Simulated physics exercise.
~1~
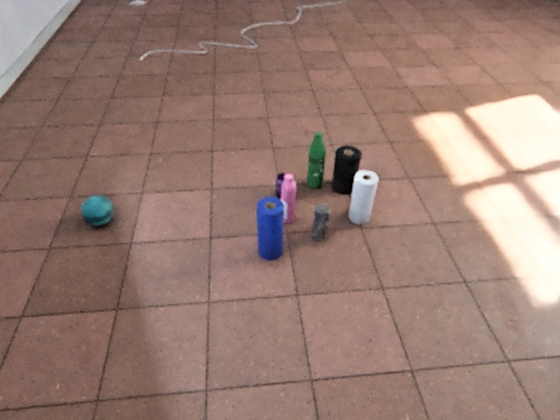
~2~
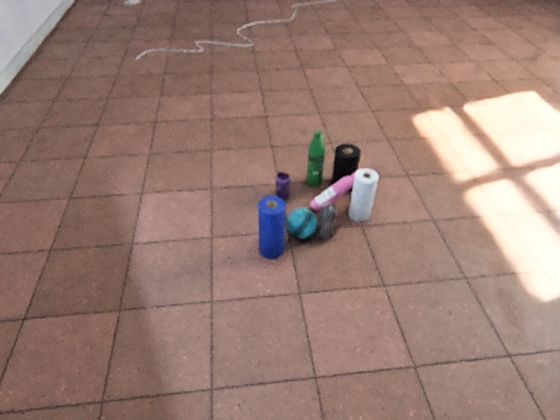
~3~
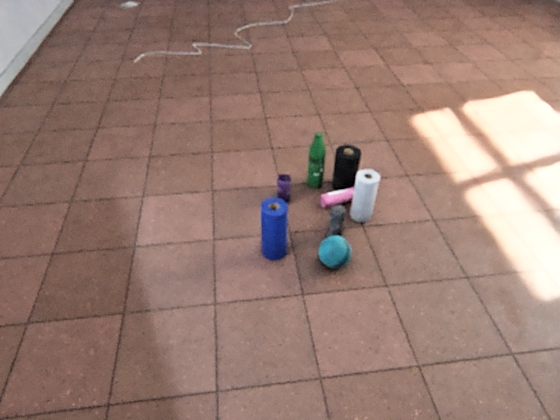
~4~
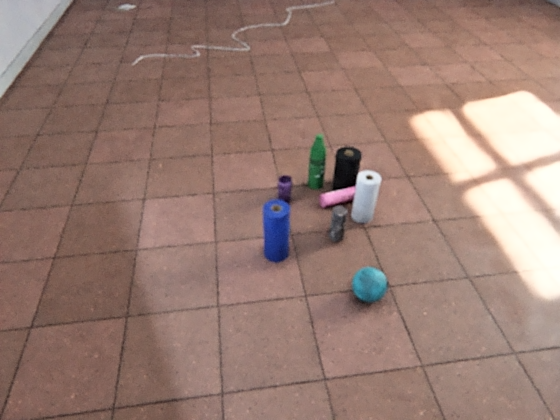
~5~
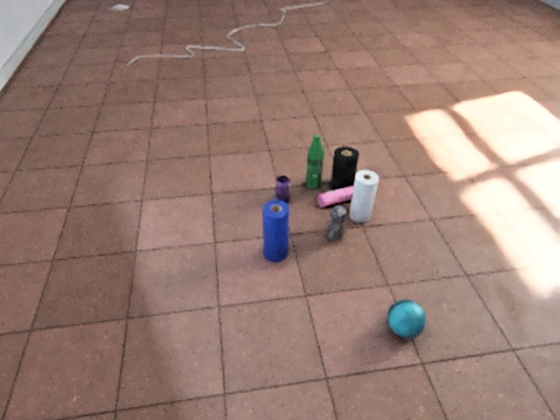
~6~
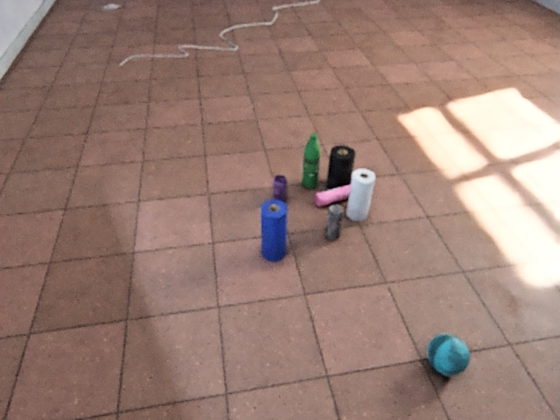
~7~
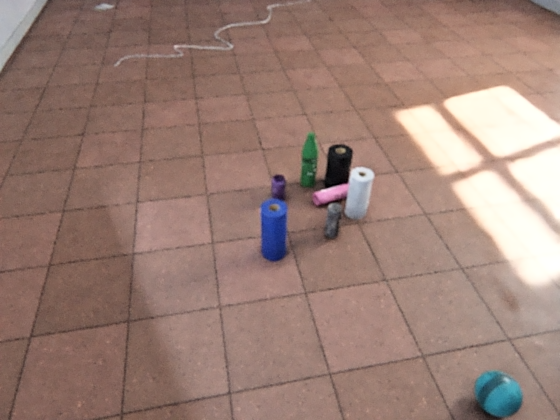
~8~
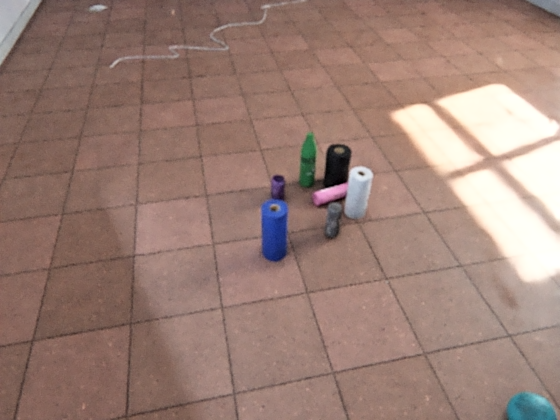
A turquoise ball rolls in from the left across a sunlit floor of reddish-brown tiles, seen from above at an angle. Ahead of it stands a loose cluster, with a blue roll in front, a pink bottle and small purple and grey cans in the middle, and a green bottle, black roll and white roll behind. The ball runs in behind the blue roll, and the pink bottle tips to the right. The bottle ends on its side by the white roll as the ball rolls away toward the lower right. Finally the ball is partly out of view at the corner, with everything else upright.
